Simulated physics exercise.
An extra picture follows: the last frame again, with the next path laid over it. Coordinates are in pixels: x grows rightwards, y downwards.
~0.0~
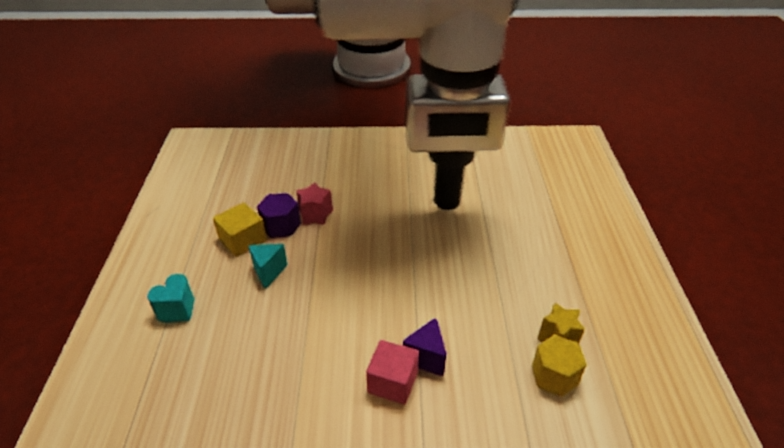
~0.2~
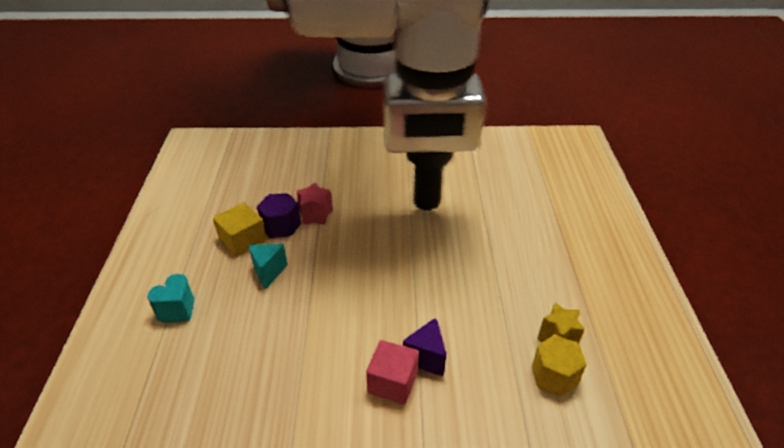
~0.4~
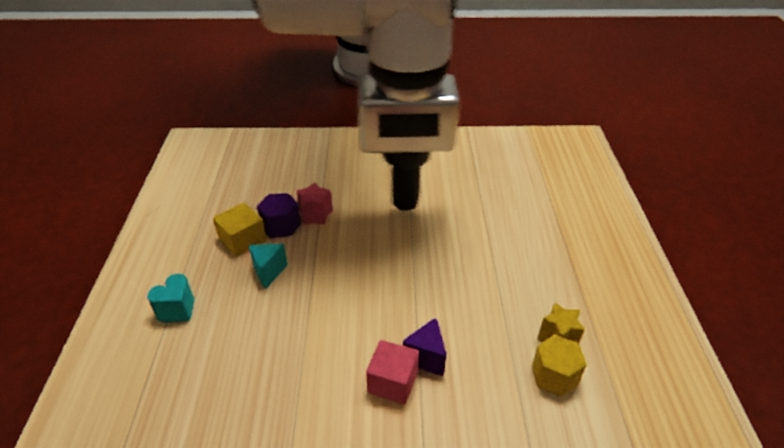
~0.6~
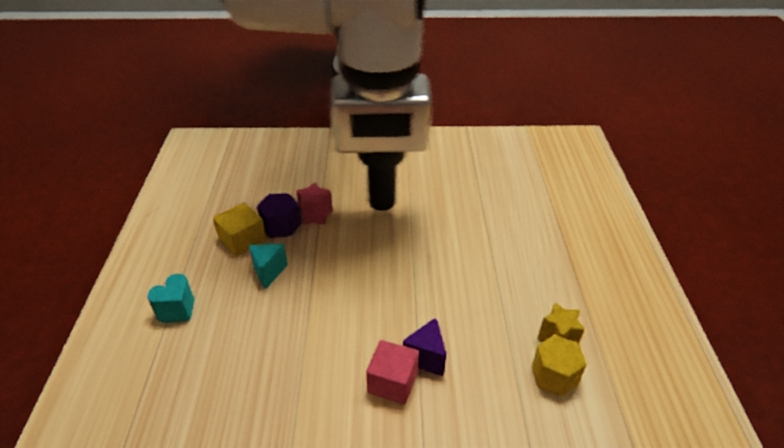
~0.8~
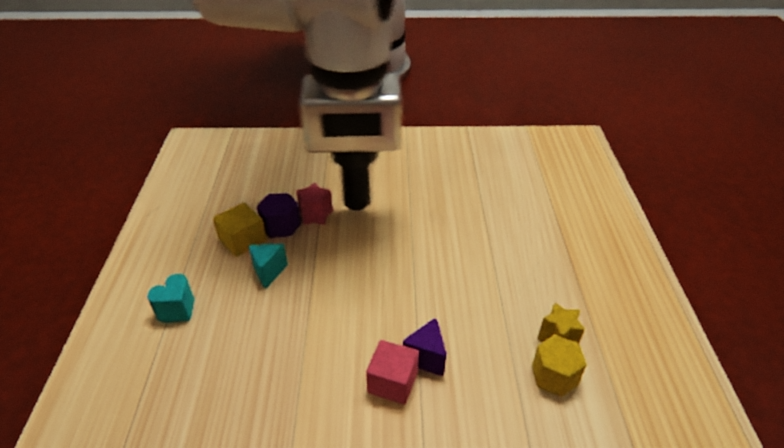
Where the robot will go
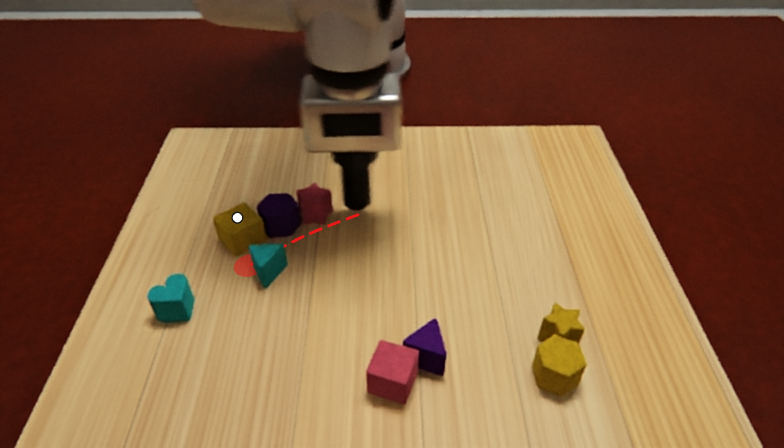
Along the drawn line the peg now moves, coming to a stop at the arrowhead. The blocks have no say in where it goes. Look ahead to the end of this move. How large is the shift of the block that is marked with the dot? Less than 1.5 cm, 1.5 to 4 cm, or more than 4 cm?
Below 1.5 cm.
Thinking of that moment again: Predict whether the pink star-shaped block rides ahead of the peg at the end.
At that point it is off to one side or behind.
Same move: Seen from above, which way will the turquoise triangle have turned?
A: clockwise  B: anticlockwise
My answer is option B.
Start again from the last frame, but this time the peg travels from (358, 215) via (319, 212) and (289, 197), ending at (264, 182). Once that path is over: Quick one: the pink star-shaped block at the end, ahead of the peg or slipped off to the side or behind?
As far as I can tell, the pink star-shaped block has dropped away to the side or behind.
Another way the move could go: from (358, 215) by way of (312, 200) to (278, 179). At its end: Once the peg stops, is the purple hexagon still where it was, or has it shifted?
Well, the purple hexagon shifts from its place.
The line goes from (358, 215) through (322, 228) and (286, 245) to (249, 265); the dot is on the yellow square piece.
What follows on the original path. One third of the way, peg (320, 216); yellow square piece (234, 218); purple hexagon (266, 202); pink star-shaped block (304, 193), turned 35° clockwise.
Two thirds of the way, peg (283, 233); yellow square piece (234, 219); purple hexagon (265, 201), turned 15° anticlockwise; pink star-shaped block (303, 193), turned 50° clockwise.
At the end, peg (246, 253); yellow square piece (234, 219); turquoise triangle (258, 259), turned 30° anticlockwise; purple hexagon (265, 201), turned 15° anticlockwise; pink star-shaped block (303, 193), turned 50° clockwise.
